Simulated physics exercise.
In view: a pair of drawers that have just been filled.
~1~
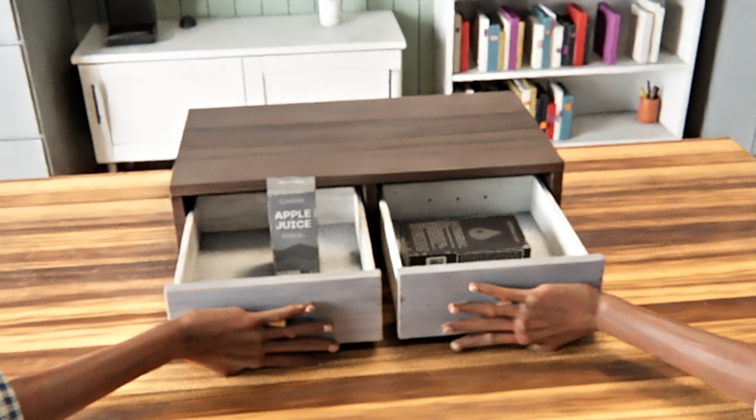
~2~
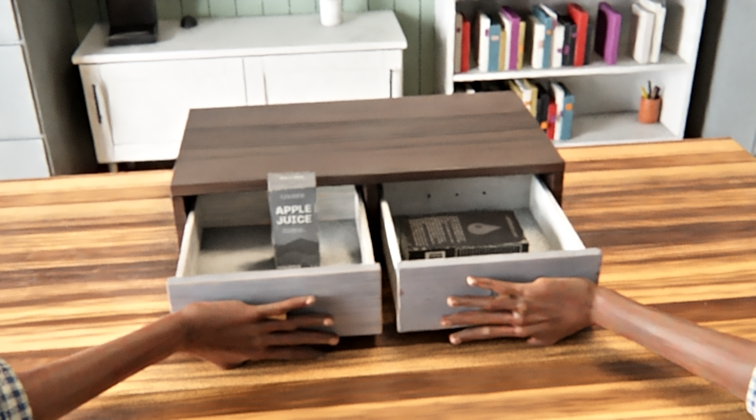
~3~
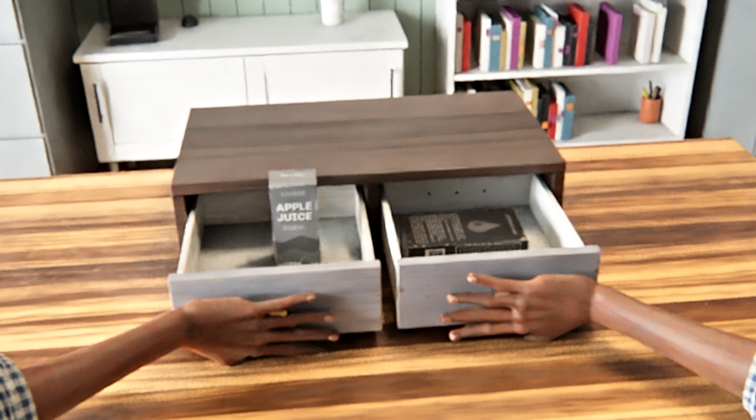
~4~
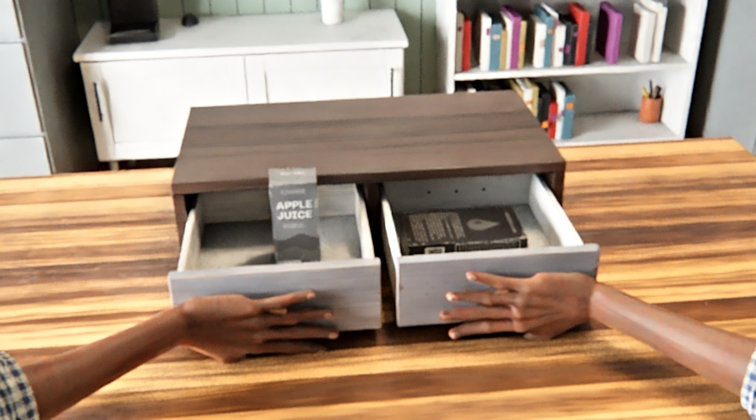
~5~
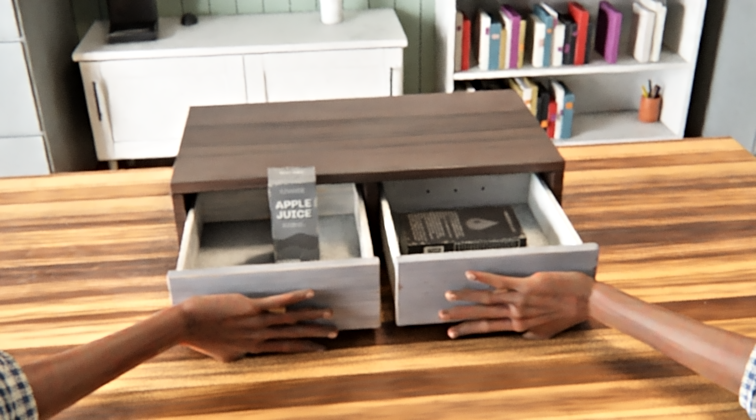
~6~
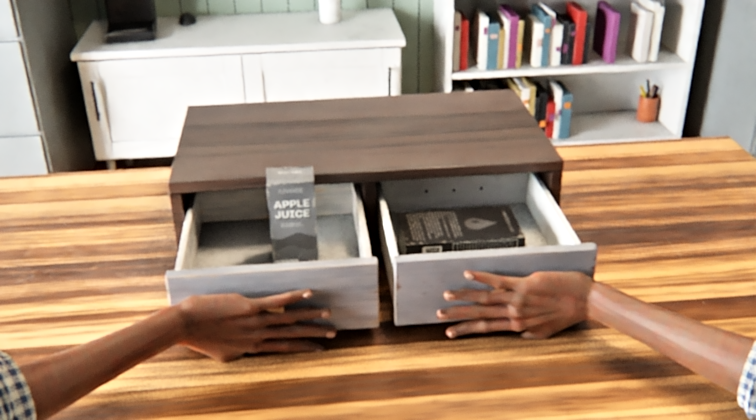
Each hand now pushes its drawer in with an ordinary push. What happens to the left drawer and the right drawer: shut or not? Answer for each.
In the end the left drawer closes and the right drawer closes.
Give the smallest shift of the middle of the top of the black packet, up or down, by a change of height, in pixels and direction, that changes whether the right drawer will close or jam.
Some 24 pixels, up.
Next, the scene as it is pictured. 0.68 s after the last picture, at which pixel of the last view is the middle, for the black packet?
Roughly at (442, 193).
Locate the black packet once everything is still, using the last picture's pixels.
Its middle is close to (433, 170).
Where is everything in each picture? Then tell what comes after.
In the first picture, left drawer (277, 257) wide open; right drawer (478, 243) wide open; black packet (464, 249).
In the second picture, right drawer (476, 238) wide open; grey carton (295, 222).
In the third picture, left drawer (279, 249) wide open; chest (364, 171).
In the fourth picture, right drawer (476, 234) wide open; black packet (462, 240).
In the fifth picture, left drawer (278, 246) wide open; grey carton (295, 217).
In the sixth picture, left drawer (276, 246) wide open; right drawer (473, 233) wide open; chest (362, 170).
Then, 0.40 s after the last picture, left drawer starting in; right drawer about half in.
Then, 0.68 s after the last picture, left drawer about half in; right drawer about half in.
At rest, the left drawer shuts flush; the right drawer shuts flush.
